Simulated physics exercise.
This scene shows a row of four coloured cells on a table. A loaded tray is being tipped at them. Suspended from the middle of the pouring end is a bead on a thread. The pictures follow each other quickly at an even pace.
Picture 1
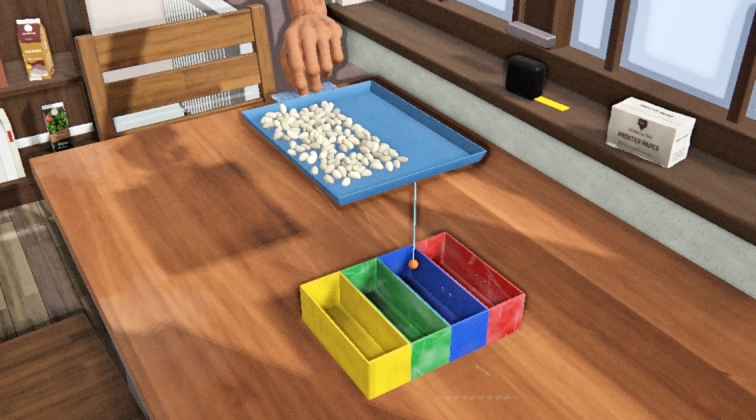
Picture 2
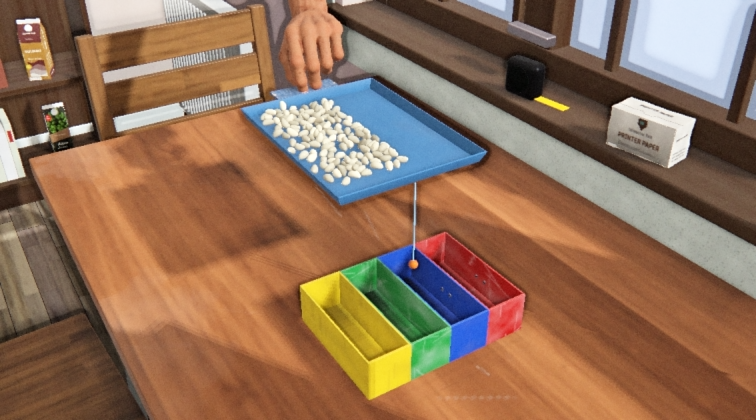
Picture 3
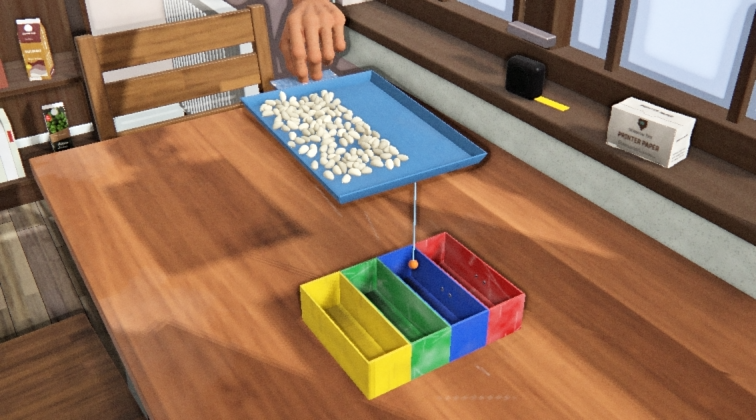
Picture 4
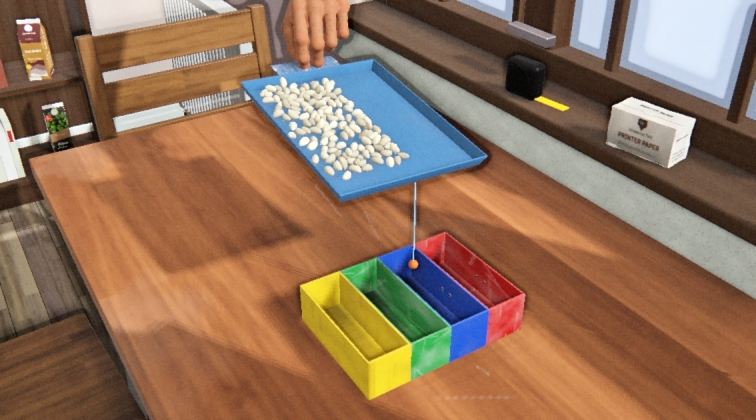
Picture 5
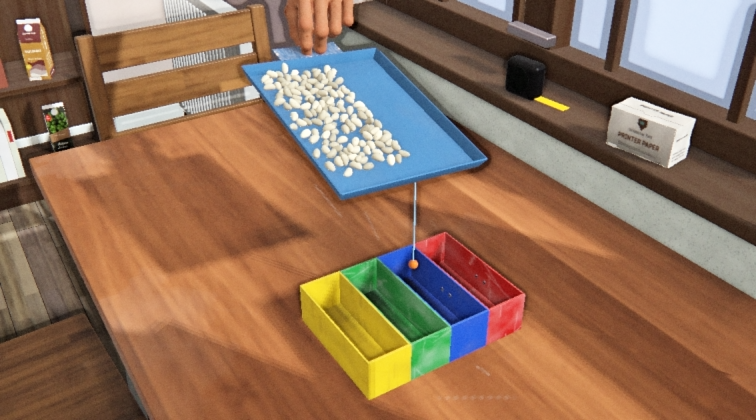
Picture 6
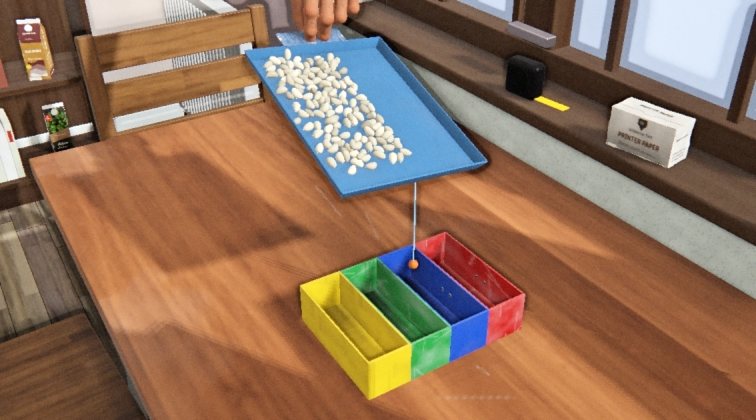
A hand gradually raised the far end of a blue tray of white beans, tilting it above a row of yellow, green, blue and red compartments, while an orange bead hung nearly still beneath.
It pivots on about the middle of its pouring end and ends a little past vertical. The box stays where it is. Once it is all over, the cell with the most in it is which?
It is the red cell that has the most.
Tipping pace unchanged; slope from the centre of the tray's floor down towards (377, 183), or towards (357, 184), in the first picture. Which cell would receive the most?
First try: The yellow one; second try: The yellow cell.
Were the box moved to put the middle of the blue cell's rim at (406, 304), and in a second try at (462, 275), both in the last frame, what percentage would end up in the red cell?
20 and 40 in a hundred.
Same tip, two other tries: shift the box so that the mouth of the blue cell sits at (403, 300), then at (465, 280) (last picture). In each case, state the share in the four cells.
First case: Some 30 %; second case: Some 90 %.
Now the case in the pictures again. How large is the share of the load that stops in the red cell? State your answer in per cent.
About 40 per cent.
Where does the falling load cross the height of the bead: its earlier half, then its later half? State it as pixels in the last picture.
First half (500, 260); second half (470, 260).
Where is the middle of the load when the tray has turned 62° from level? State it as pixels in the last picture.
The middle of the pieces sits at roughly (445, 168).
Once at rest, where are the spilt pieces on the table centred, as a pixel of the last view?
The centre sits near (554, 301).
Just after the last frame, tray tipped steeply; the larger part on the tray; roughly a quarter falling or outside the box.
A moment on, tray tipped right over; just a few on the tray; roughly a third in the red cell; about a tenth in the blue cell; just a few in the green cell; roughly half falling or outside the box.
Further on, tray tipped past a quarter turn; roughly a third in the red cell; roughly a quarter in the blue cell; about a tenth in the green cell; roughly a third falling or outside the box.
When it is over, tray tipped past a quarter turn; roughly a third in the red cell; roughly a quarter in the blue cell; about a tenth in the green cell; not one in the yellow cell; roughly a third outside the box.
